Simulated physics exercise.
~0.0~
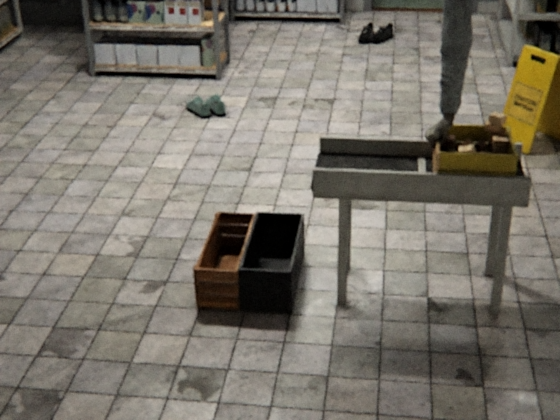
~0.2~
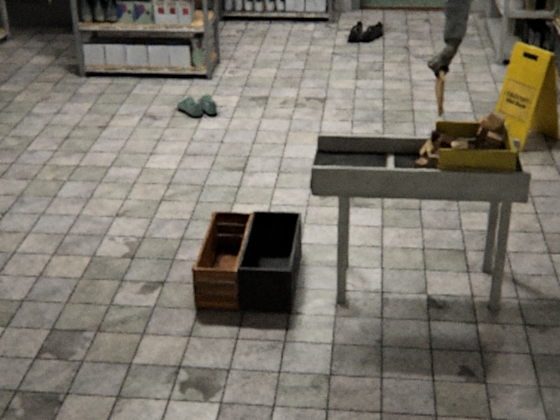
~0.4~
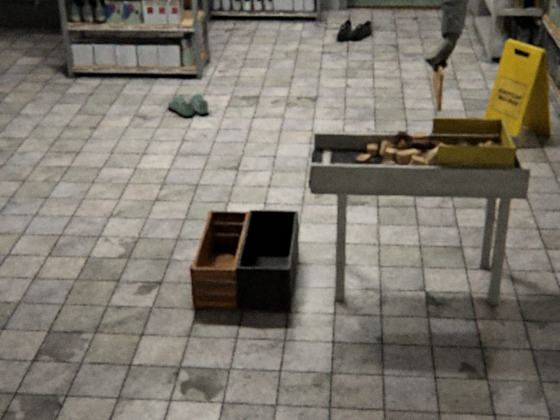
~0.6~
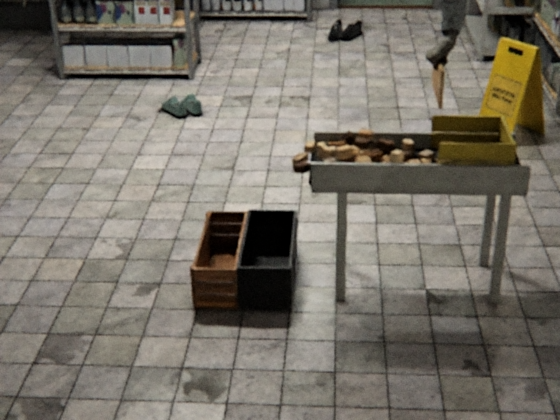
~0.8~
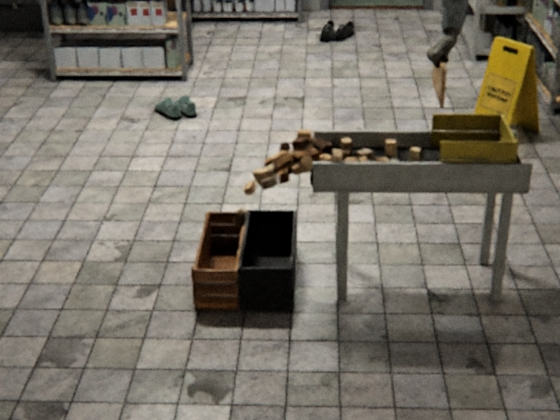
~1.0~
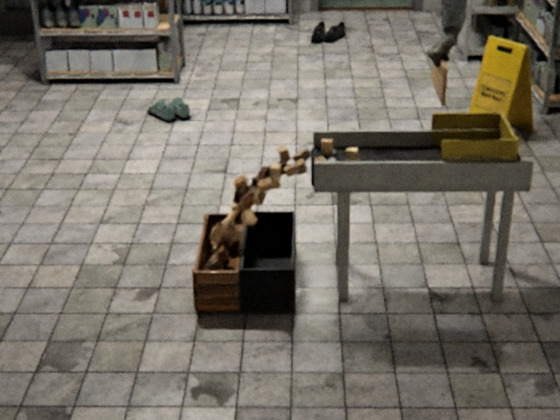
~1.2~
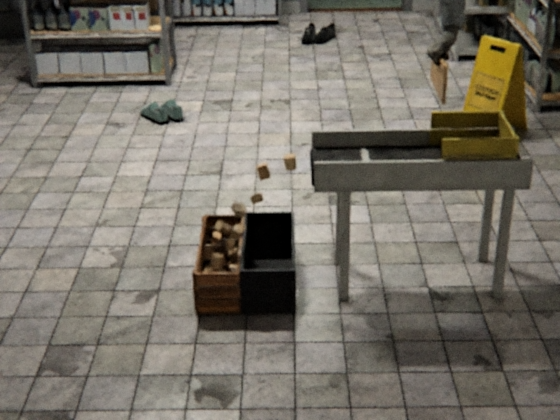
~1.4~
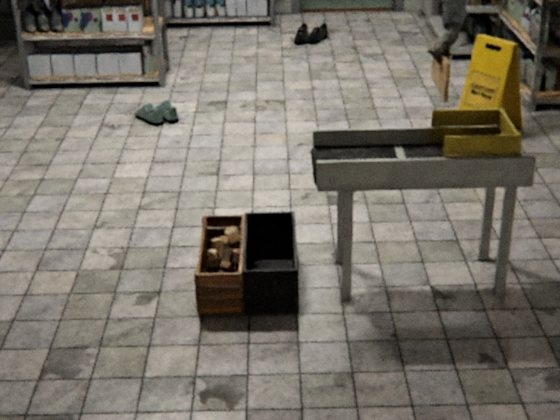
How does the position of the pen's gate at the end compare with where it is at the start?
At the start the gate is down at the yellow pen, holding back the blocks. At the end it is held upright well above the belt, beneath the grey arm.
